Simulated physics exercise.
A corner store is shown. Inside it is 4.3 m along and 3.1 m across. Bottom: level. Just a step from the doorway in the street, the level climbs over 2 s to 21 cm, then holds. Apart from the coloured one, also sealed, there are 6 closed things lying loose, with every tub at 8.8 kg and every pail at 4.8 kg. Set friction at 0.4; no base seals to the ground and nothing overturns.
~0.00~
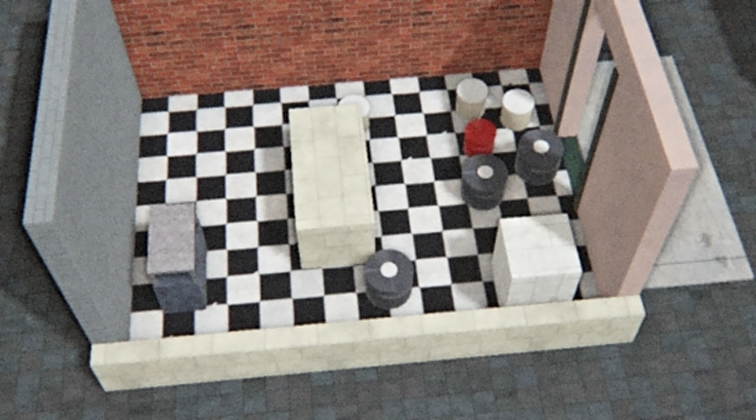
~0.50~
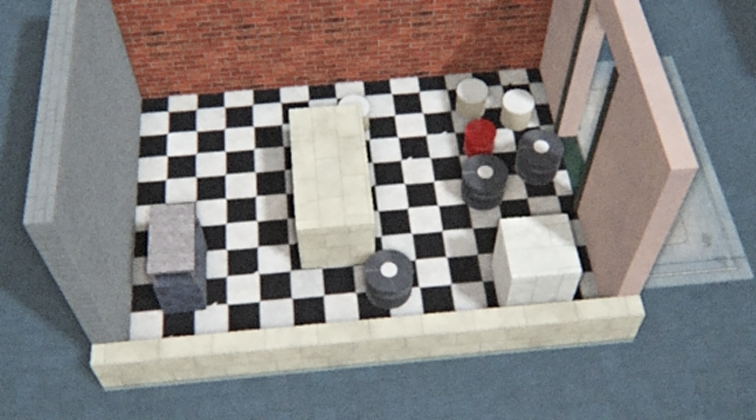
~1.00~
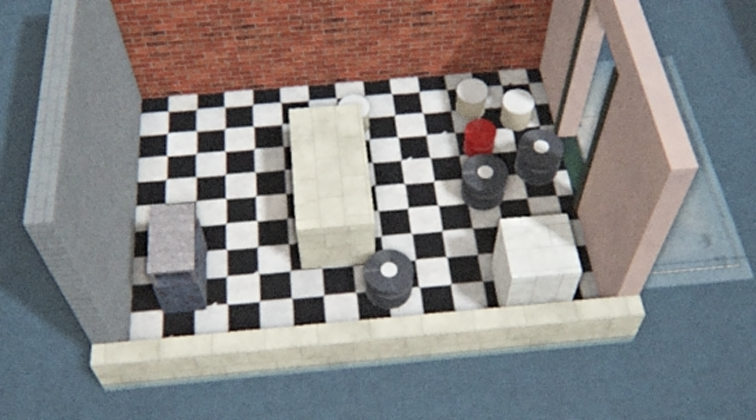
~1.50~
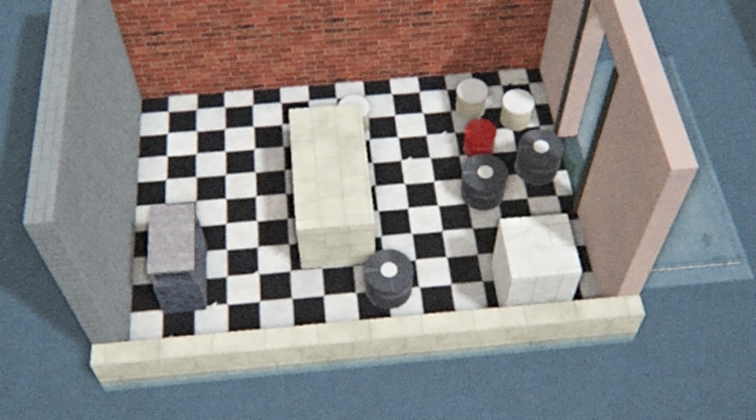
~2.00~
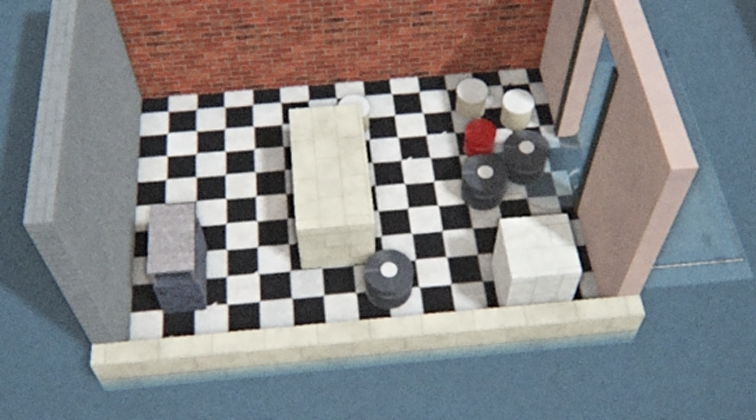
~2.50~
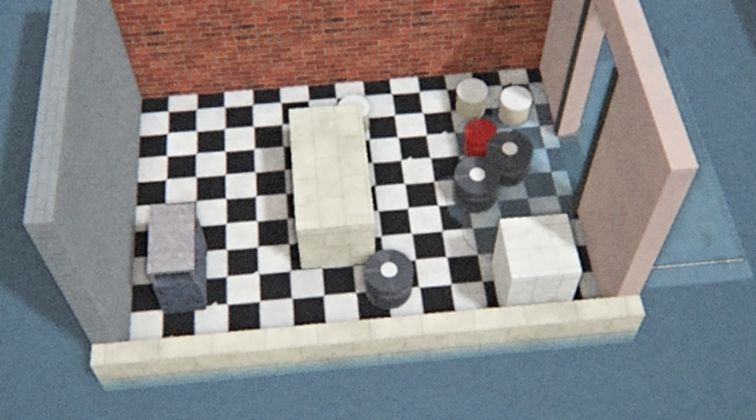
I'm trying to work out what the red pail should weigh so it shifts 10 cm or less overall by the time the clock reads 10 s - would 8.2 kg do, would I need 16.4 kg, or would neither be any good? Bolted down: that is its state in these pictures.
Looks to me like neither option works.
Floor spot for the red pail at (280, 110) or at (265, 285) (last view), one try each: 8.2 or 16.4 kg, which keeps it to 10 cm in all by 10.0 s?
Respectively, the heavy option is needed and the light option succeeds.
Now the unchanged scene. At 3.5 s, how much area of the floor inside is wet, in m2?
Somewhere about 5.5 m2, give or take.
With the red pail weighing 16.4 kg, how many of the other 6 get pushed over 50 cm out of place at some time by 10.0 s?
5.
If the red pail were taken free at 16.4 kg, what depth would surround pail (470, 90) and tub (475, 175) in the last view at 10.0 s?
First about 9 cm, second about 11 cm.
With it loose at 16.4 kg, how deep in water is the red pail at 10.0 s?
Depth: Approx. 11 cm.
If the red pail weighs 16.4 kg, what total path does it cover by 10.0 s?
I'd say close to 30 cm in total.
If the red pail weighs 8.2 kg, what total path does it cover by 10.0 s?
Adding it all up, something like 250 cm.
After 3.5 s the red pail would be 70 cm from its start with 8.2 kg and 23 cm from its start with 16.4 kg; 6 cm of water round it then.
After 4.5 s the red pail would be 120 cm from its start with 8.2 kg and 26 cm from its start with 16.4 kg; 5 cm of water round it then.
After 7.0 s the red pail would be 198 cm from its start with 8.2 kg and 26 cm from its start with 16.4 kg; 7 cm of water round it then.
After 10.0 s the red pail would be 254 cm from its start with 8.2 kg and 26 cm from its start with 16.4 kg; 11 cm of water round it then.
